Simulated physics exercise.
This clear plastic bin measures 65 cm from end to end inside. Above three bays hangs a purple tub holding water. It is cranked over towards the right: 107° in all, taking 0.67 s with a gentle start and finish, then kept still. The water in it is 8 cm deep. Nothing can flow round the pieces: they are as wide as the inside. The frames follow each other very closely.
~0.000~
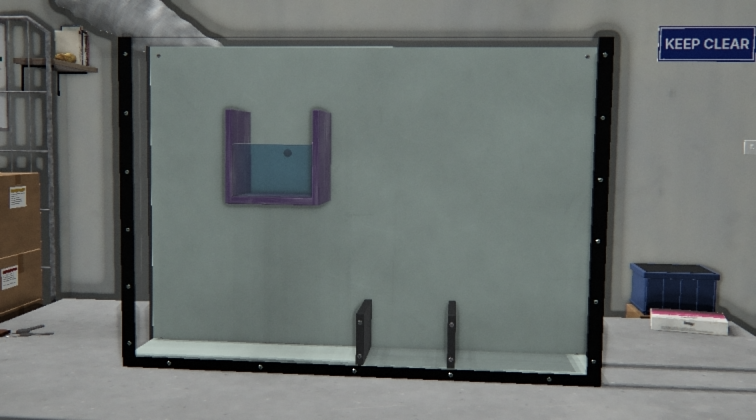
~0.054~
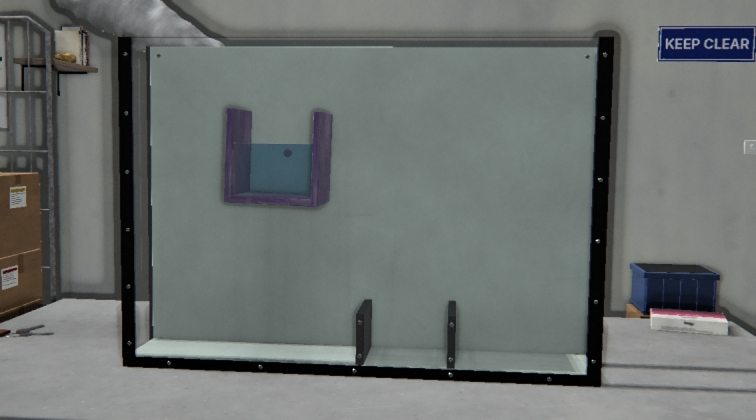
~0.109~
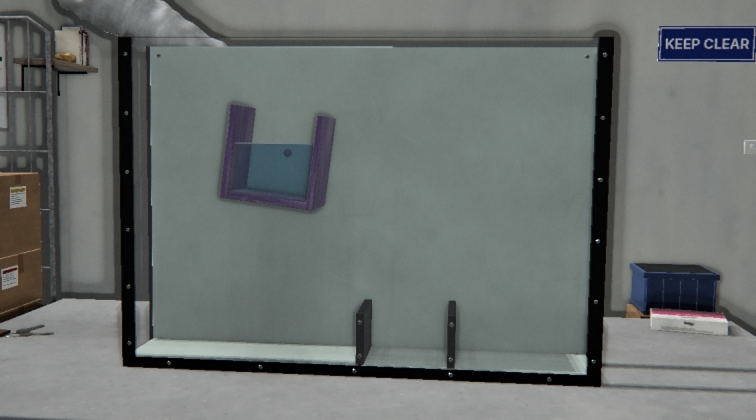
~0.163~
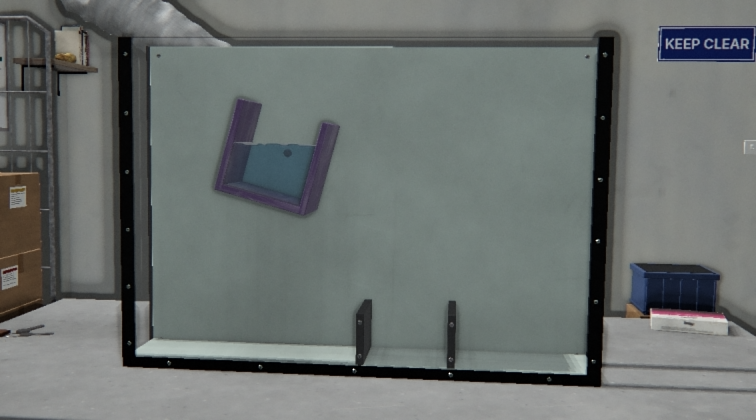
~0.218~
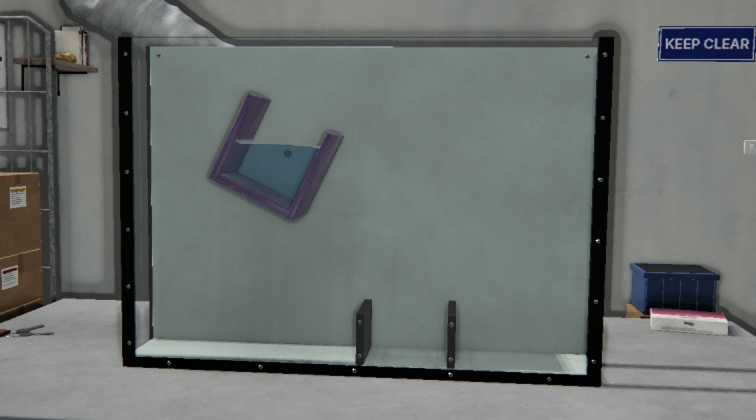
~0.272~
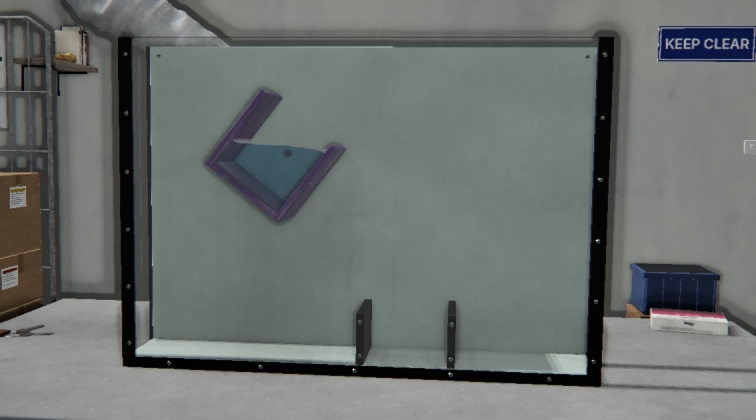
A purple tub of water hanging above three bays in a clear-fronted tank, starting upright and tilting steadily over towards the right.
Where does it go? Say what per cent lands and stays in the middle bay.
About 70 per cent.
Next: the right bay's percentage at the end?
Some 8 per cent.
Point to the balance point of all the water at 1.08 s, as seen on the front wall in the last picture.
Near (402, 323).
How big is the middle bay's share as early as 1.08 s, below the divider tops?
About 66 per cent.
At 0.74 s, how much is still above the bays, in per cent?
Some 40 per cent.
After 0.48 s 100 per cent has yet to come down; below, left 0, middle 0, right 0.
After 0.74 s 39 per cent has yet to come down; below, left 2, middle 59, right 0.
After 1.08 s 16 per cent has yet to come down; below, left 13, middle 65, right 6.
In the end the left bay holds 19, the middle 72 and the right 8 per cent.
